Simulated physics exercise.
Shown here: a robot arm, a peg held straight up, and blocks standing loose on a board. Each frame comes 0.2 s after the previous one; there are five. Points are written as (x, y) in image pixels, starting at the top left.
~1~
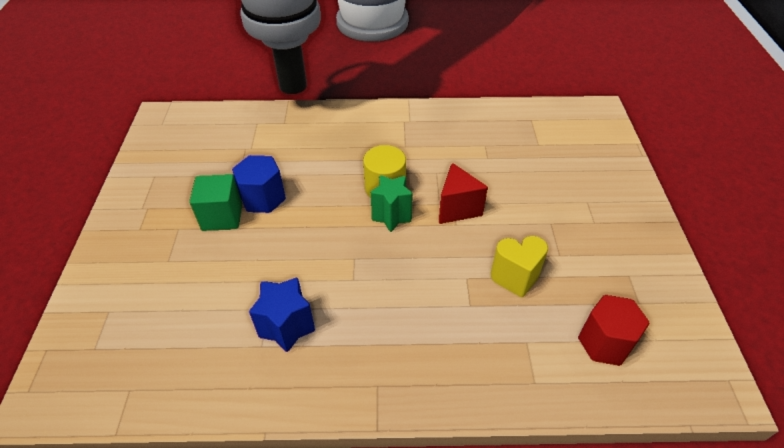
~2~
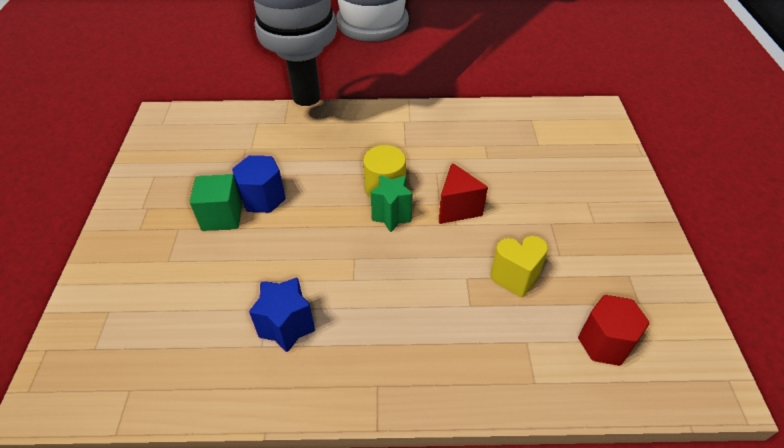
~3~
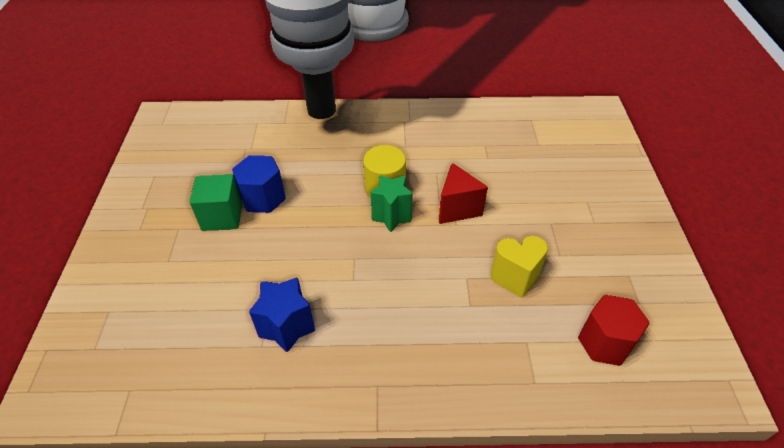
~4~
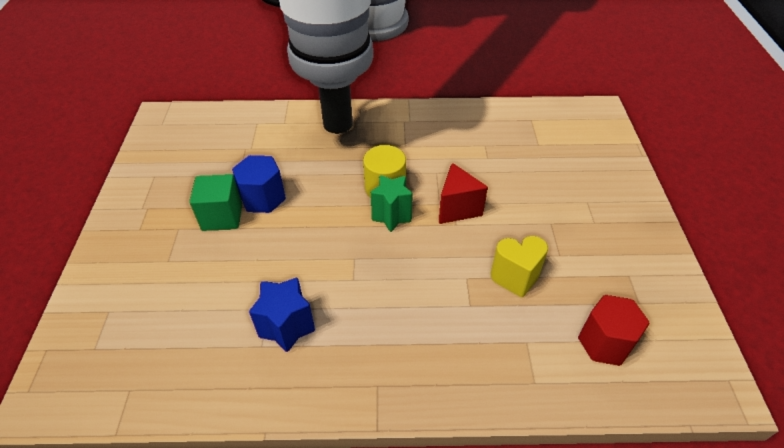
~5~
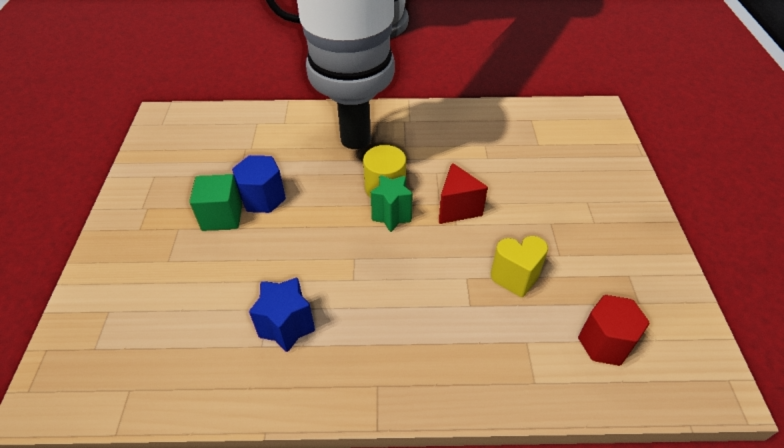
A robot arm moves its black peg right and forward over a board of still blocks.
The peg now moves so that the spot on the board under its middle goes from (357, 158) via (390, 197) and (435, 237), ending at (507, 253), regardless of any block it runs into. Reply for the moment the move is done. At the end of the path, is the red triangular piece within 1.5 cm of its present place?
The answer is yes.
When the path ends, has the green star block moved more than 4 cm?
Yes, I think so.
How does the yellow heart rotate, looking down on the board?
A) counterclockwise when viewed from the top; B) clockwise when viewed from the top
The answer is A.
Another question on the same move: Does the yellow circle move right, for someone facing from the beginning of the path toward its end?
Yes, I think so.
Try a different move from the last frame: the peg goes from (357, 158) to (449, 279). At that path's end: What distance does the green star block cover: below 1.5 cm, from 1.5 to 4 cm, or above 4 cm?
It ends over 4 cm away.
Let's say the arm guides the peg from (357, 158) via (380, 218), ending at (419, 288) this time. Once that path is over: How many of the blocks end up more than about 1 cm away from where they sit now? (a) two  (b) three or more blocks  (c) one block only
It's a.
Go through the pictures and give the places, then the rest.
Tip of the peg at (293, 87), middles of tops, yellow circle at (385, 158), green star block at (392, 187), red triangular piece at (461, 181), yellow heart at (524, 250), in the first picture.
Peg at (307, 98), nothing pushed, in the second picture.
Peg at (322, 111), nothing pushed, in the third picture.
Peg at (338, 125), nothing pushed, in the fourth picture.
Peg at (356, 140), yellow circle at (385, 158), green star block at (392, 187), red triangular piece at (461, 181), yellow heart at (524, 250), in the fifth picture.
What follows on the original path. One third of the way, peg at (389, 179); yellow circle at (413, 191); green star block at (405, 219).
Two thirds of the way, peg at (437, 219); yellow circle at (462, 236); green star block at (412, 241), turned 60° clockwise.
At the end, peg at (512, 236); yellow circle at (488, 254); green star block at (412, 241), turned 60° clockwise; red triangular piece at (465, 182), turned 20° anticlockwise; yellow heart at (536, 259), turned 45° anticlockwise.
